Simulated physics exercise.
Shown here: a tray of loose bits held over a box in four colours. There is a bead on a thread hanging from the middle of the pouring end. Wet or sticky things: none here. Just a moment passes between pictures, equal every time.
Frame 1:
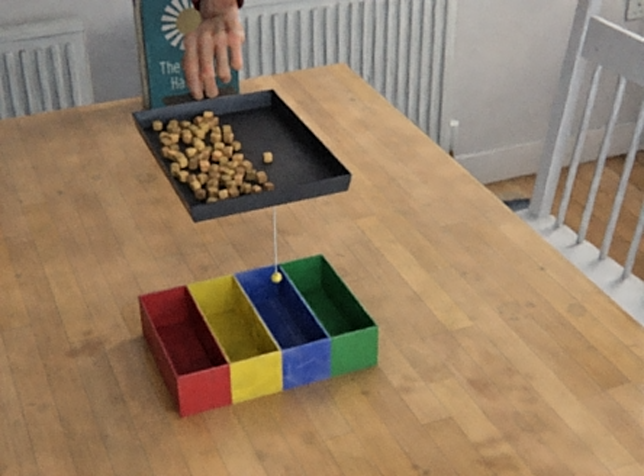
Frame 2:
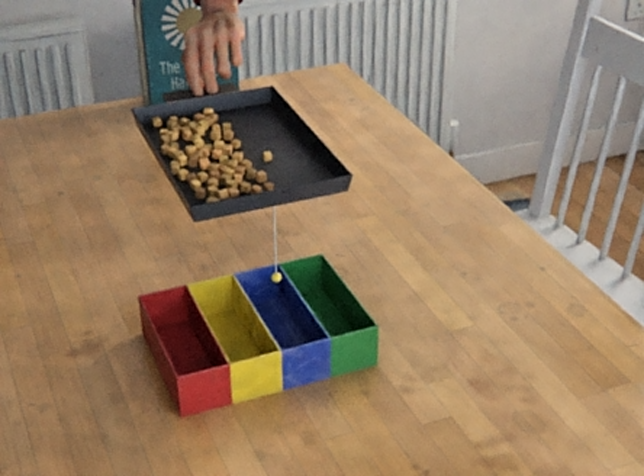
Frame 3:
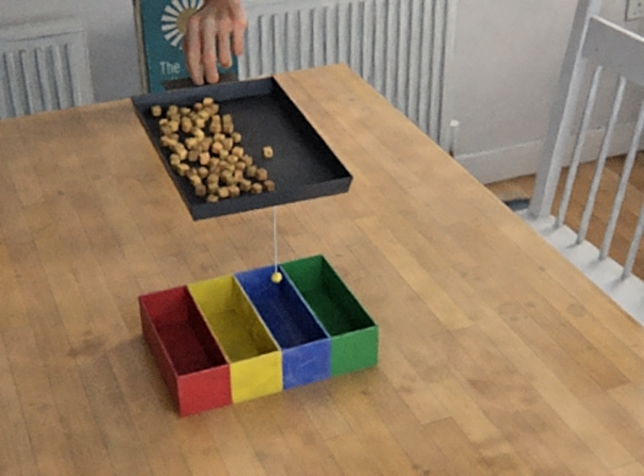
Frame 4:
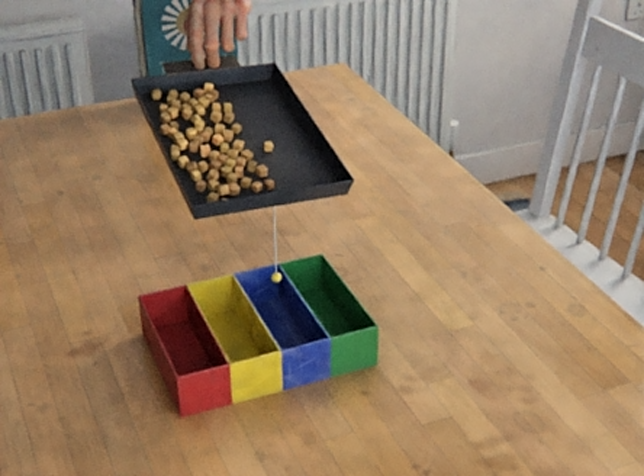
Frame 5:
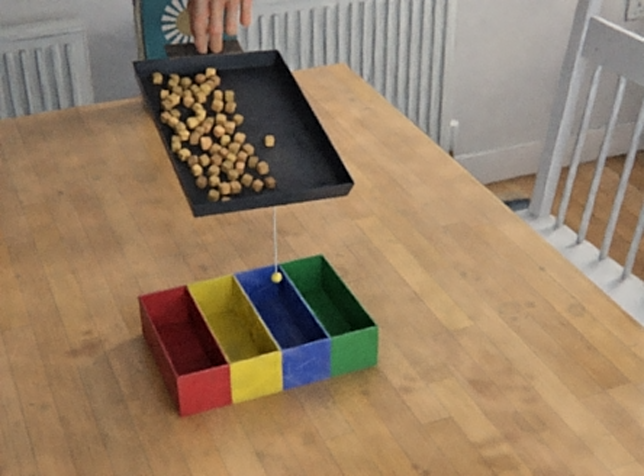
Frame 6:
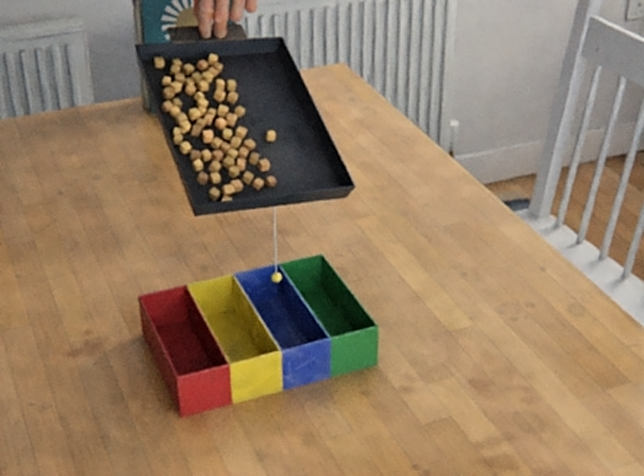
Hand raising the far end of a dark tray of small wooden cubes above a red, yellow, blue and green box.
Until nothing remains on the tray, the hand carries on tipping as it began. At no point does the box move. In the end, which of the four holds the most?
The green cell holds the most.
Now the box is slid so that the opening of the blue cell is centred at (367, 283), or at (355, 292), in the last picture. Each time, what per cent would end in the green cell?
0 and 10 %.
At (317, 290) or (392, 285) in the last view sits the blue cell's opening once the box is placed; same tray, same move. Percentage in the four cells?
In order: 90 percent, then 80 percent.
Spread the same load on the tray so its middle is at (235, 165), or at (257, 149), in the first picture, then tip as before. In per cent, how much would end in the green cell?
First case: Around 40 %; second case: Around 50 %.
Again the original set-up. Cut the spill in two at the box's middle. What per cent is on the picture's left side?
I'd put it at around 0 per cent.
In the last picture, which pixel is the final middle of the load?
The centre ends up roughly at (338, 343).
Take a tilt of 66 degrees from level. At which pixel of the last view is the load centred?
Somewhere about pixel (294, 180).
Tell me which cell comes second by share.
The answer would be blue.
Soon, tray tipped steeply; nearly all on the tray; a stray few falling or outside the box.
A while on, tray tipped past a quarter turn; most on the tray; a small part in the green cell; a stray few in the blue cell; a small part falling or outside the box.
Towards the end, tray tipped past a quarter turn; about half in the green cell; about a quarter in the blue cell; a small part in the yellow cell; about a quarter falling or outside the box.
Finally, tray tipped past a quarter turn; about half in the green cell; about a quarter in the blue cell; a small part in the yellow cell; none in the red cell; about a quarter outside the box.
